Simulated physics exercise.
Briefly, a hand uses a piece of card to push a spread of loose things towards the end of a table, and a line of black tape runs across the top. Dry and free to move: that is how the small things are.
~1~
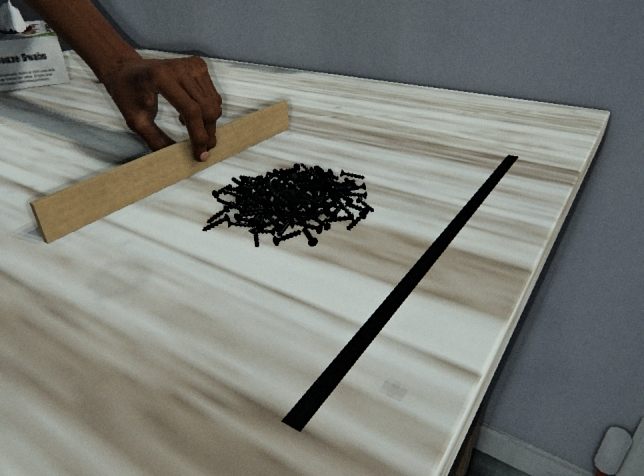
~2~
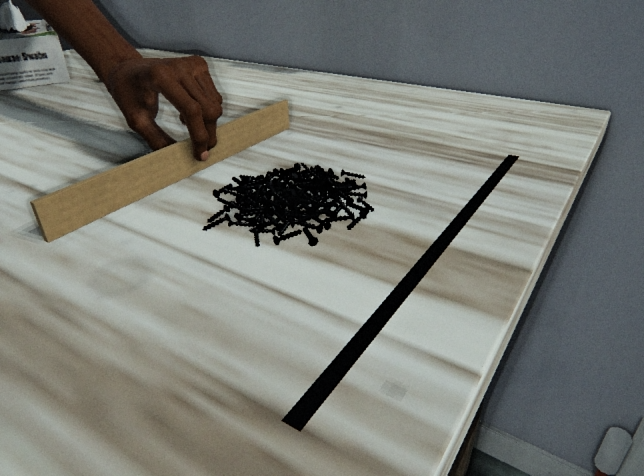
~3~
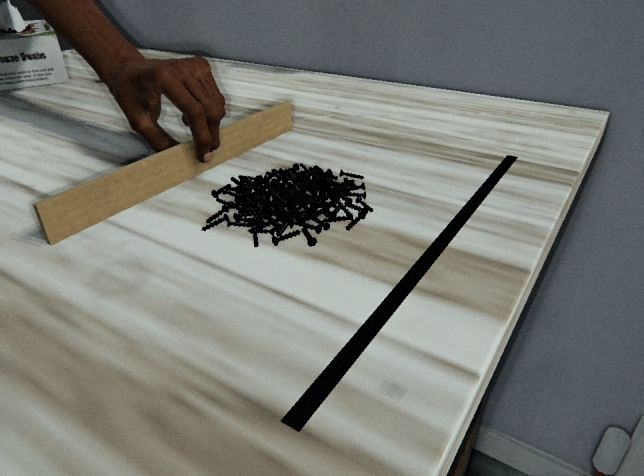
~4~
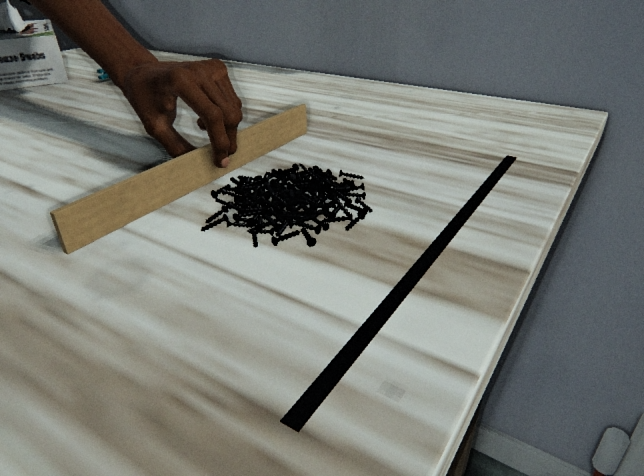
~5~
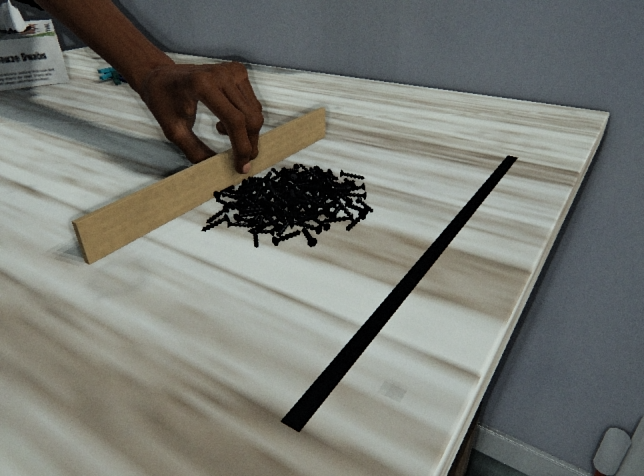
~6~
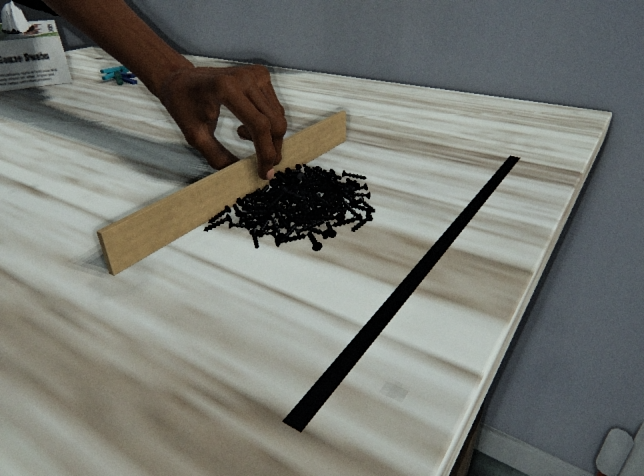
On a tabletop with streaky white and brown grain against a grey wall, seen from above at an angle, the view stays almost still. A hand at the upper left holds an upright tan strip beside a heap of small black screws, with a line of black tape to the right. At first nearly motionless, the hand then slides the strip rightward against the heap, nudging some screws slightly.
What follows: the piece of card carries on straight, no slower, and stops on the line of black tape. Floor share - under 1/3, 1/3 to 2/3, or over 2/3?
Over the edge goes not up to a third.
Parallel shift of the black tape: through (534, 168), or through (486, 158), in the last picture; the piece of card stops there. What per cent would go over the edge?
About 60 per cent, then 0 per cent.
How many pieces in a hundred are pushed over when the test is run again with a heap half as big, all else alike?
About 10 %.
Just after the last frame, piece of card still moving, near (346, 180); heap all on the table, its front near (424, 255).
A moment on, piece of card stopped at the black tape; heap about a tenth over the edge.
Further on, piece of card stopped at the black tape; heap roughly a quarter over the edge.
When it is over, piece of card stopped at the black tape; heap roughly a quarter over the edge.
